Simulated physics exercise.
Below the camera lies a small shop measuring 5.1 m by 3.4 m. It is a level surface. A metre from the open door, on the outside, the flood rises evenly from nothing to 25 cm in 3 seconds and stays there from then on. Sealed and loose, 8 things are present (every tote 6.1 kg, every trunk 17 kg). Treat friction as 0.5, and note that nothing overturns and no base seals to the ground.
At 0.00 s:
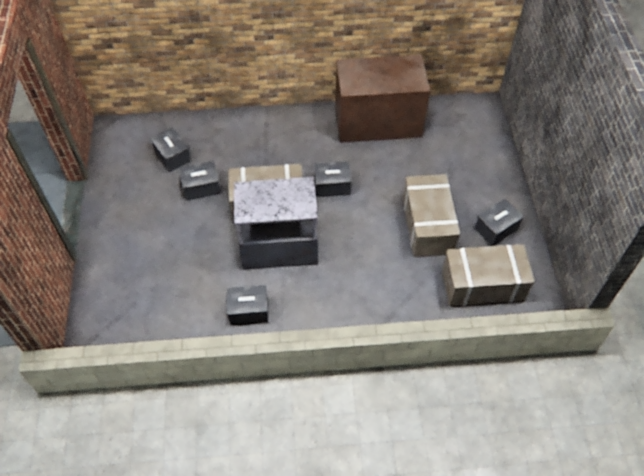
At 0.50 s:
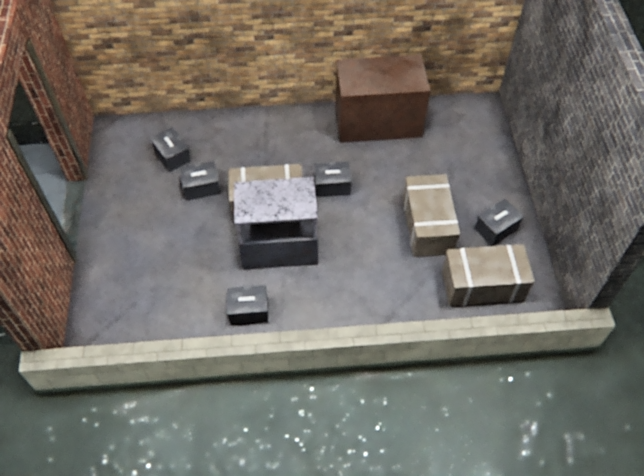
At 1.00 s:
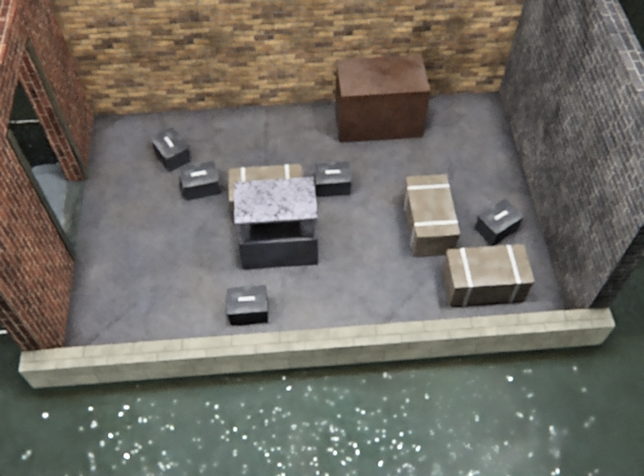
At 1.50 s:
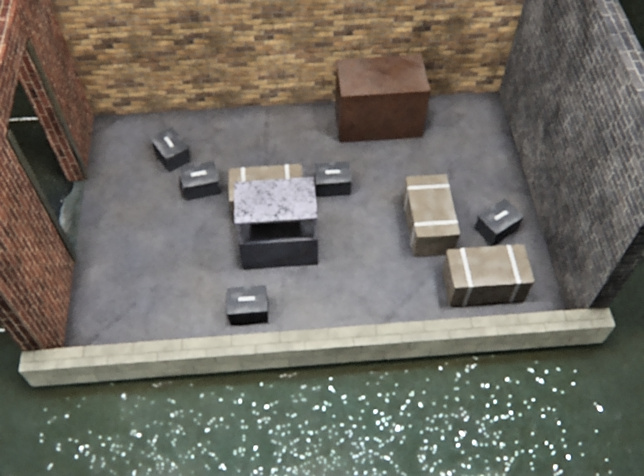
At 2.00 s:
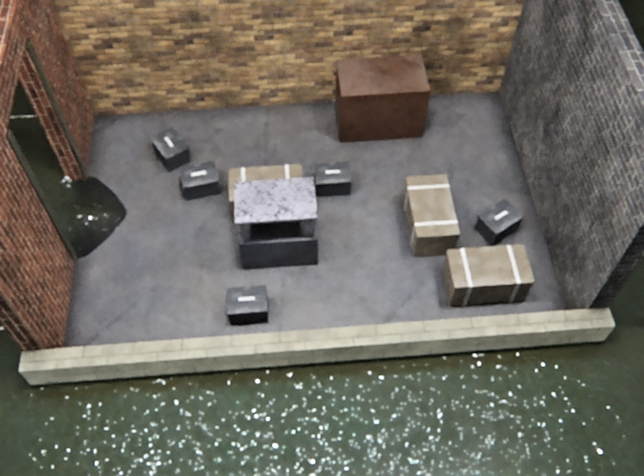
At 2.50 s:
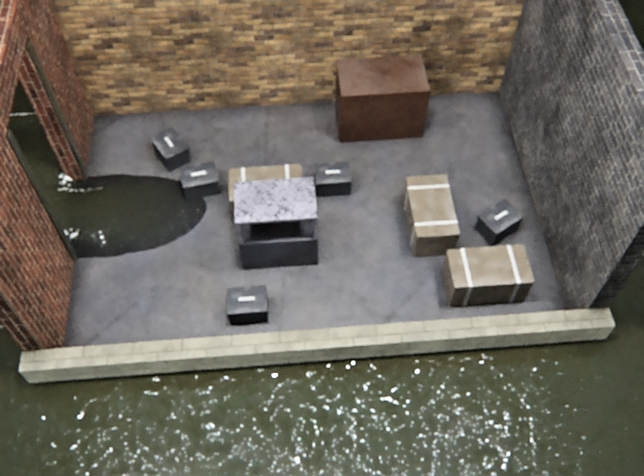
A large reddish-brown block stands against the tan brick back wall of a small room seen from above, with red brick at left, grey brick at right and a low pale wall in front. Dark boxes, banded tan cases and a marbled-top table sit about the grey floor. Sparkling greenish water covers the ground outside, then spreads through the left doorway in a dark rounded pool, while the objects and camera stay still.
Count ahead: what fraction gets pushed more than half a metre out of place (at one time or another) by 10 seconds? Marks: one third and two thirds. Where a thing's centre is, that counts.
Most of them shift that far, two thirds or more.
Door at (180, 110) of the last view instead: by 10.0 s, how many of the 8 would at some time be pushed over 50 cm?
The answer would then be 8.
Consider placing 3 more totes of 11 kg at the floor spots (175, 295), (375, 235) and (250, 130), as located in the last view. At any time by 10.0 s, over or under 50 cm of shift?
One: Within it. Two: Within it. Three: Beyond it.
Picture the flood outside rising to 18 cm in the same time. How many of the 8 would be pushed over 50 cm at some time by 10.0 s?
Result: 5.
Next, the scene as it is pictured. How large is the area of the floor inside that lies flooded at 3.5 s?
Roughly 4.5 m2.
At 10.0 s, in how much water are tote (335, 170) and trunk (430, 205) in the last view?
15 and 14 cm.
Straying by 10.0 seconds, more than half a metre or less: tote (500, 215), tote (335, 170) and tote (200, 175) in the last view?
Within, beyond, beyond.
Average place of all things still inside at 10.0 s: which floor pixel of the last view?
Centre of the remaining things: Roughly (460, 213).
After 3.5 s 0 of 8 are over 50 cm from their spots; 0 afloat.
After 4.5 s 2 of 8 are over 50 cm from their spots; 0 afloat.
After 7.0 s 5 of 8 are over 50 cm from their spots; 4 afloat.
After 10.0 s 6 of 8 are over 50 cm from their spots, and 6 have been at some point; 8 afloat.
